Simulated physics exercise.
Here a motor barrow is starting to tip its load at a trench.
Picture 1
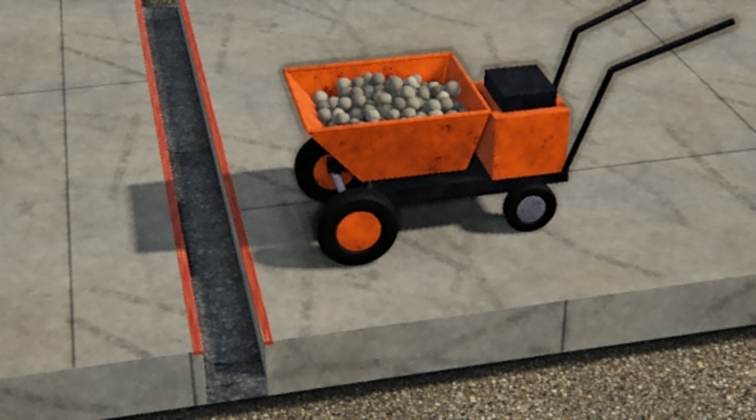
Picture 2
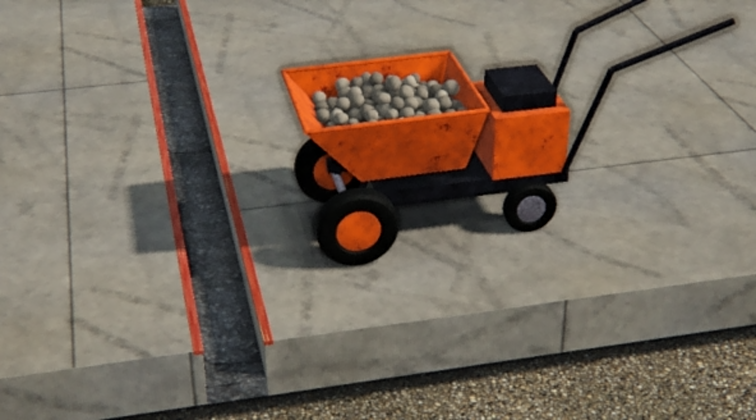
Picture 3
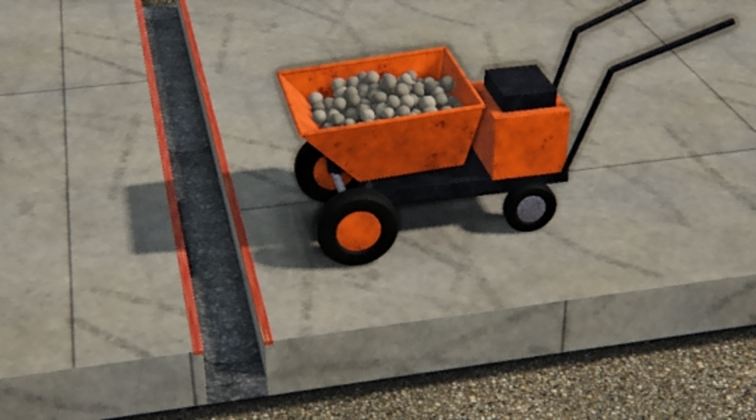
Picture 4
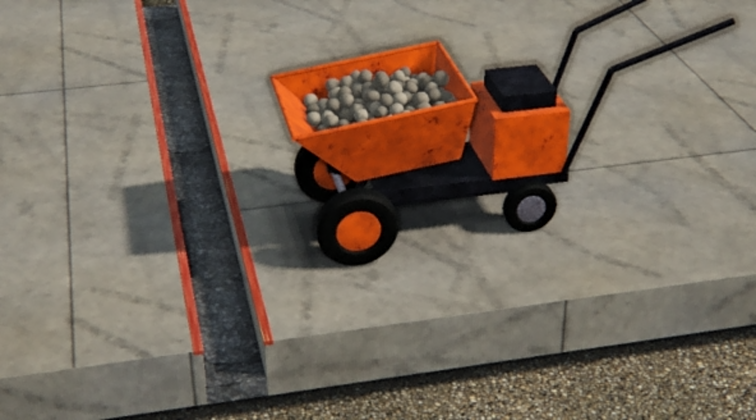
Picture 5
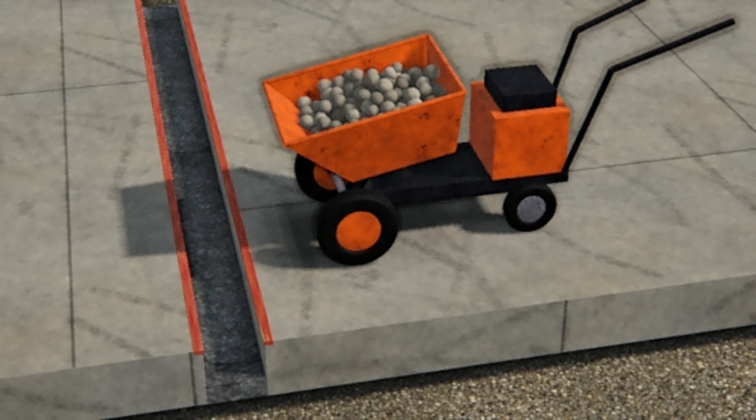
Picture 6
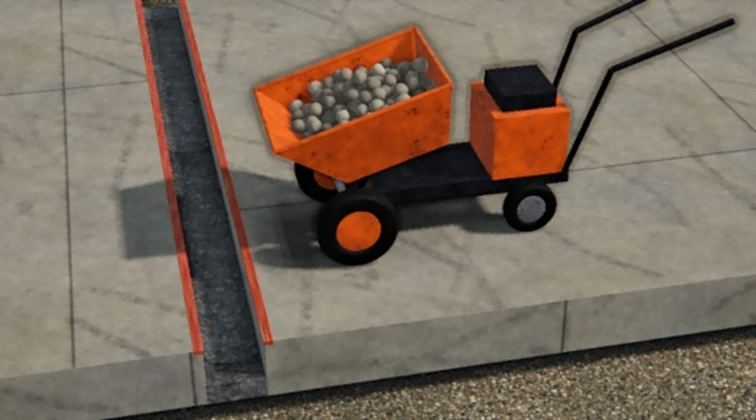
On a concrete slab beside a narrow trench, an orange motor barrow standing still, its skip of rounded stones slowly tilting left.
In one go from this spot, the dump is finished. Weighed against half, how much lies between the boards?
More in than out.
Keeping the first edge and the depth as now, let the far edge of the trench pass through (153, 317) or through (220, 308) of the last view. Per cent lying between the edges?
Respectively, 100 % and 20 %.
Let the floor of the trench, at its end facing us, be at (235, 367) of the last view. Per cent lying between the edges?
The share comes to around 50 percent.
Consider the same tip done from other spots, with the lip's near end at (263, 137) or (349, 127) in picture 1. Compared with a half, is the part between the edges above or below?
Try one: The lesser share. Try two: The greater share.
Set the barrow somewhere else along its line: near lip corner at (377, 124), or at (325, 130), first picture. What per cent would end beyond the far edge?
Try 1: 0 %. Try 2: 10 %.
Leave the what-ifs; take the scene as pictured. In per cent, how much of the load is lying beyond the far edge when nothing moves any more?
Near 25 %.
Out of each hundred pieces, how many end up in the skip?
It works out near 5 percent.
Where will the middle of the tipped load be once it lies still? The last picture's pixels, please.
The centre comes to rest near (204, 258).
Shortly afterwards, skip tipped steeply; the whole lot in the skip.
Next, skip tipped right over; the bulk in the skip; a little in or heaped over the trench; only a few beyond it; only a few falling.
Some moments later, skip tipped right over; near a quarter in the skip; near two thirds in or heaped over the trench; near a quarter beyond it.
In the end, skip tipped right over; a little in the skip; near two thirds in or heaped over the trench; near a quarter beyond it.
